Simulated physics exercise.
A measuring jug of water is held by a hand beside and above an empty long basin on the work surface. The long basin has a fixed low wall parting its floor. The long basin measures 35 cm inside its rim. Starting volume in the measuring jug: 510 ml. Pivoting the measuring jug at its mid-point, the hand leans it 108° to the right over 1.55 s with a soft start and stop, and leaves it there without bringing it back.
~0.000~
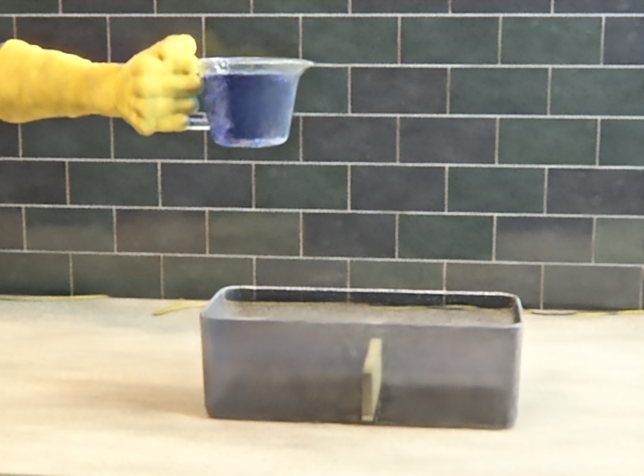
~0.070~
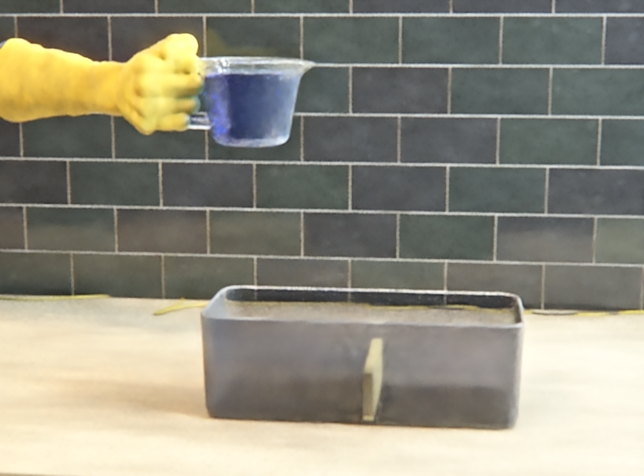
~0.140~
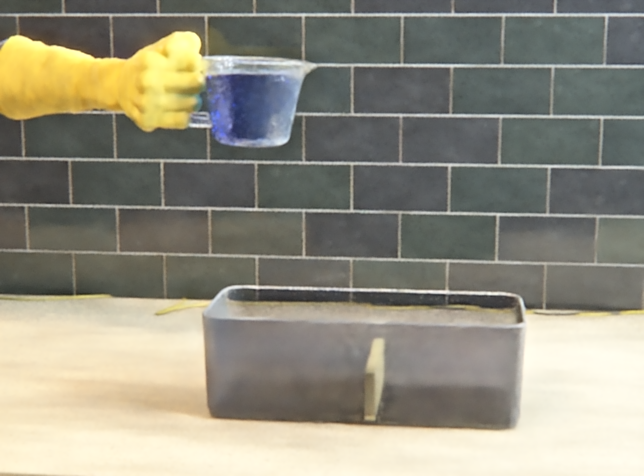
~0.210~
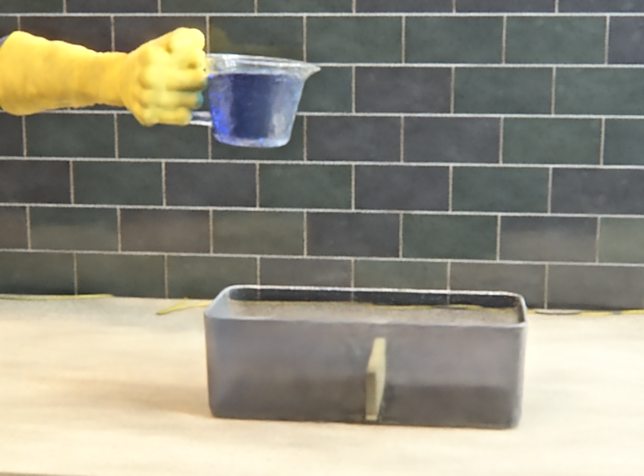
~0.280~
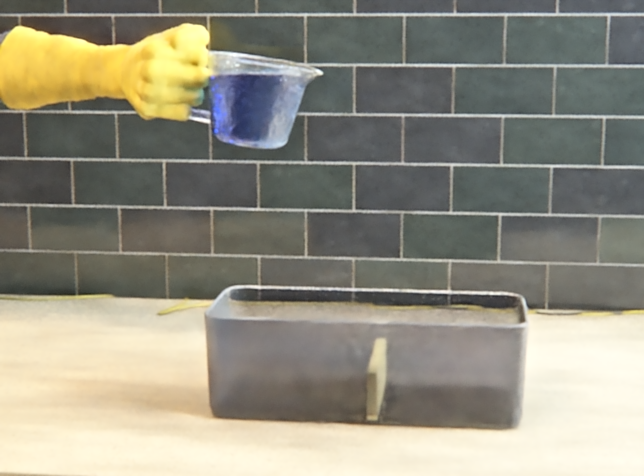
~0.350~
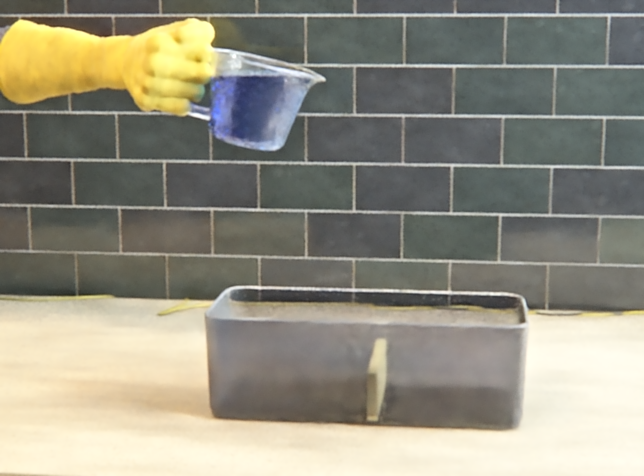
At the start, a yellow-gloved hand holds a clear measuring jug of blue liquid upright, above and to the left of a long grey basin on a pale work surface. The hand then gradually leans the jug slightly to the right, lowering its spout, while the basin stays still.
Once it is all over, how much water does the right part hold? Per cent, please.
The right part holds about 64 per cent.
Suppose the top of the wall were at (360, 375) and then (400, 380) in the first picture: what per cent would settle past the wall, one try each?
75 then 30 %.
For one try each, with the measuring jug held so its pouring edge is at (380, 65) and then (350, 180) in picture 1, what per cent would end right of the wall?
I'd say 95 percent on the first go, 80 percent on the next.
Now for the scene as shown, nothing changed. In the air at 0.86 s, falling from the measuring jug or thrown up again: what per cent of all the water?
28 %.
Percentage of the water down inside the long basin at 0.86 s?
Estimate - around 12 in a hundred parts.
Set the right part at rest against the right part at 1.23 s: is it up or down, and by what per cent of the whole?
Change: Increase, about 3.
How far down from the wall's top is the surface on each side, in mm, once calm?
Left about 48 mm, while the right is about 40 mm.
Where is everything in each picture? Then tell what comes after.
In the first picture, it leans 0°; its right rim is at (314, 62); the water meets the walls at (204, 73) and (299, 73); the long basin's rim runs from (211, 303) to (520, 311); the wall's top is at (372, 356).
In the second picture, it leans 1°; its right rim is at (315, 63); the water meets the walls at (206, 72) and (299, 74).
In the third picture, it leans 2°; its right rim is at (318, 65); the water meets the walls at (208, 72) and (302, 74).
In the fourth picture, it leans 5°; its right rim is at (321, 68); the water meets the walls at (211, 72) and (305, 74).
In the fifth picture, it leans 8°; its right rim is at (323, 72); the water meets the walls at (213, 74) and (309, 75).
In the sixth picture, it leans 13°; its right rim is at (326, 79); the water meets the walls at (215, 74) and (316, 78).
By 0.86 s the tilt is 63° and 60 per cent is still to pour, 1 is left of the wall and 11 right of it.
By 1.23 s the tilt is 97° and 8 per cent is still to pour, 12 is left of the wall and 62 right of it.
By 1.62 s the tilt is 108° and 0 per cent is still to pour, 32 is left of the wall and 64 right of it.
By 2.05 s the tilt is 108° and 0 per cent is still to pour, 32 is left of the wall and 64 right of it.
At rest 32 per cent lies left of the wall, 64 right of it and 4 outside.
